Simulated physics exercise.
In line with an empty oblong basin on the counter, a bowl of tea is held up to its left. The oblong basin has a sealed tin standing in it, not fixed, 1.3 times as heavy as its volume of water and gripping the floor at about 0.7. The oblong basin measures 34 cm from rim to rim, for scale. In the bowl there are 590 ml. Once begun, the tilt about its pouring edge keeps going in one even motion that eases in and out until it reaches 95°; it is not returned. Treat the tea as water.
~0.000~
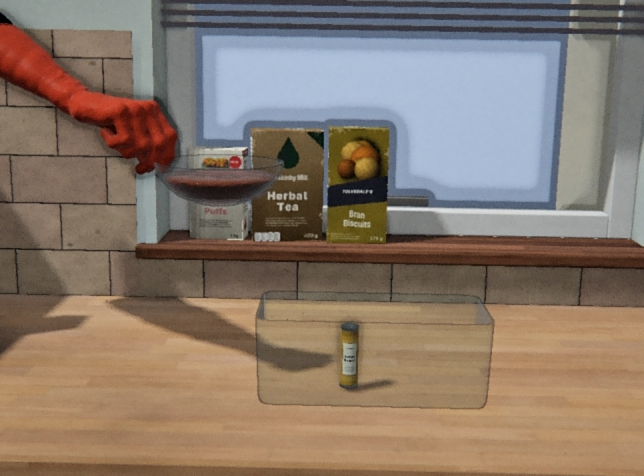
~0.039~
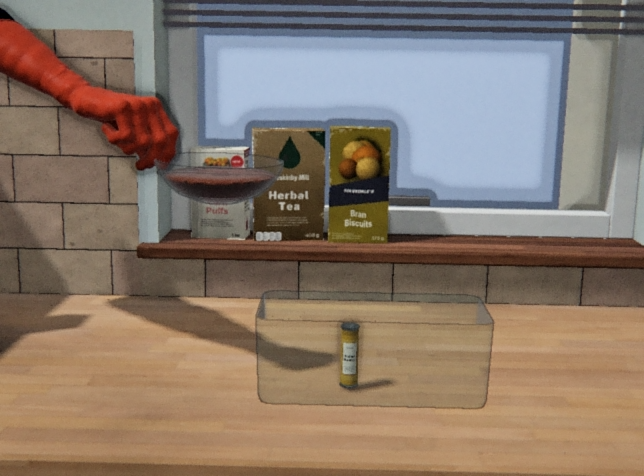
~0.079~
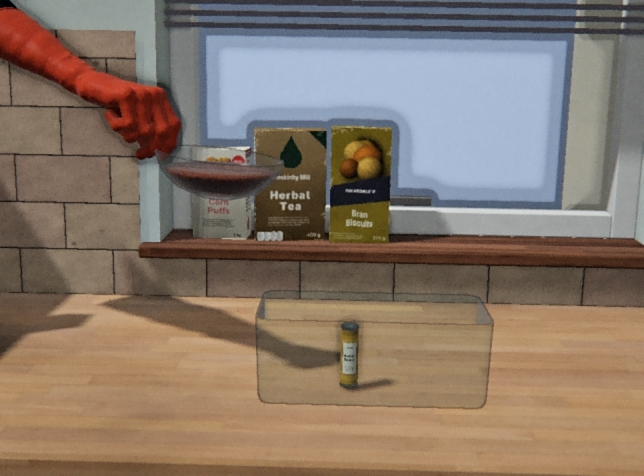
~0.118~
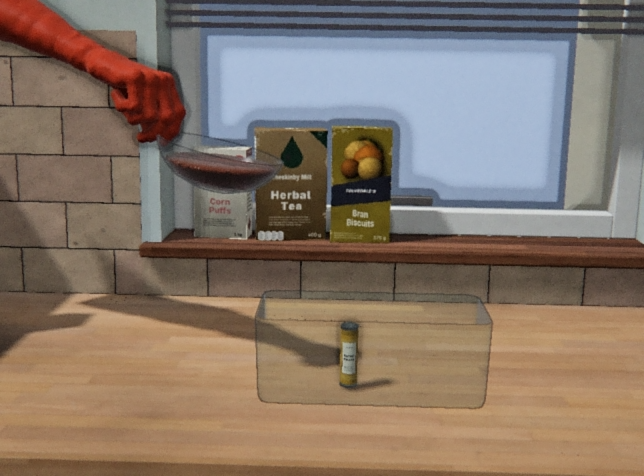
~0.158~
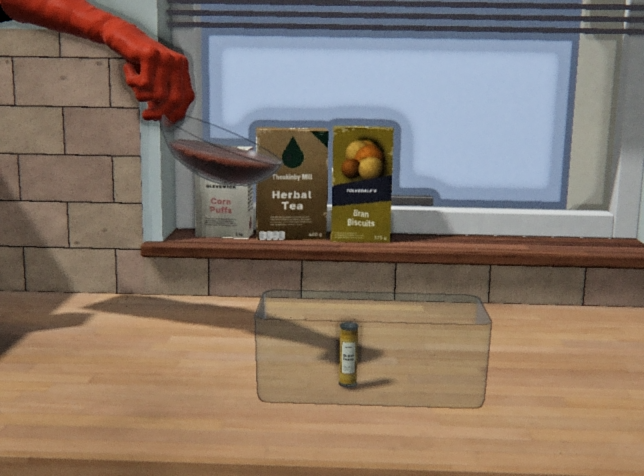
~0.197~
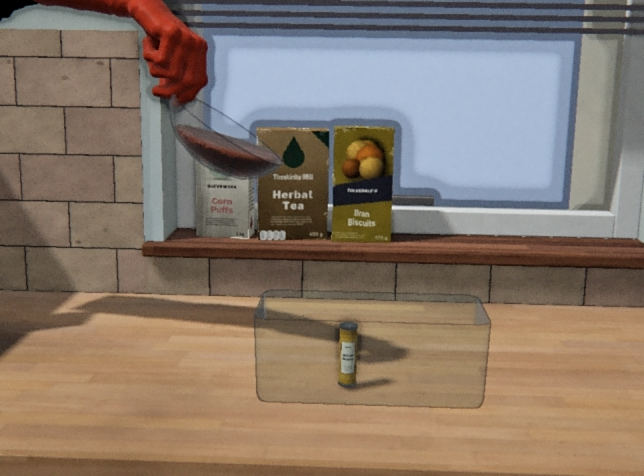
A red hand gradually tilting a clear bowl of dark liquid rightward above a counter, left of a clear basin holding a small tin.
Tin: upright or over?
It is tipped.
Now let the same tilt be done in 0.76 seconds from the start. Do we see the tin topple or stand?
Result: Tin upright.
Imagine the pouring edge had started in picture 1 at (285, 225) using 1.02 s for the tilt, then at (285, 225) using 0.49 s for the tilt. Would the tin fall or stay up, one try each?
Try 1: Still standing; try 2: Still standing.
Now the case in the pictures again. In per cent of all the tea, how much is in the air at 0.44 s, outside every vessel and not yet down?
Near 88 in a hundred.
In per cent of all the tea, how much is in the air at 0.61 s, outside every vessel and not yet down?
Some 14 % is up in the air.
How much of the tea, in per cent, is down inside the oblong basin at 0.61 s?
The share is close to 86 percent.
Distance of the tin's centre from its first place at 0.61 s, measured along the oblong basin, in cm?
Around 0 centimetres.
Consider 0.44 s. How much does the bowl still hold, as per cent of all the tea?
About 12 percent.
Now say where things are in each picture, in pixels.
In the first picture, it leans 0°; its right rim is at (283, 164); the tea meets the walls at (164, 174) and (276, 176); the oblong basin's rim runs from (260, 306) to (486, 311); the tin's top is at (350, 329).
In the second picture, it leans 1°; its right rim is at (283, 164); the tea meets the walls at (164, 172) and (277, 175).
In the third picture, it leans 6°; its right rim is at (283, 164); the tea meets the walls at (165, 166) and (277, 172).
In the fourth picture, it leans 13°; its right rim is at (282, 165); the tea meets the walls at (167, 155) and (277, 168).
In the fifth picture, it leans 22°; its right rim is at (282, 165); the tea meets the walls at (171, 141) and (276, 162).
In the sixth picture, it leans 33°; its right rim is at (281, 165); the tea meets the walls at (177, 126) and (269, 153); 1 per cent is over the edge.
After 0.44 s the tilt is 92° and 12 per cent is still to pour; the tin stands where it began.
After 0.61 s the tilt is 95° and 0 per cent is still to pour; the tin stands where it began.
After 0.79 s the tilt is 95° and 0 per cent is still to pour; the tin leans 25°.
After 0.99 s the tilt is 95° and 0 per cent is still to pour; the tin lies on its side.
In the end the tin lies on its side.
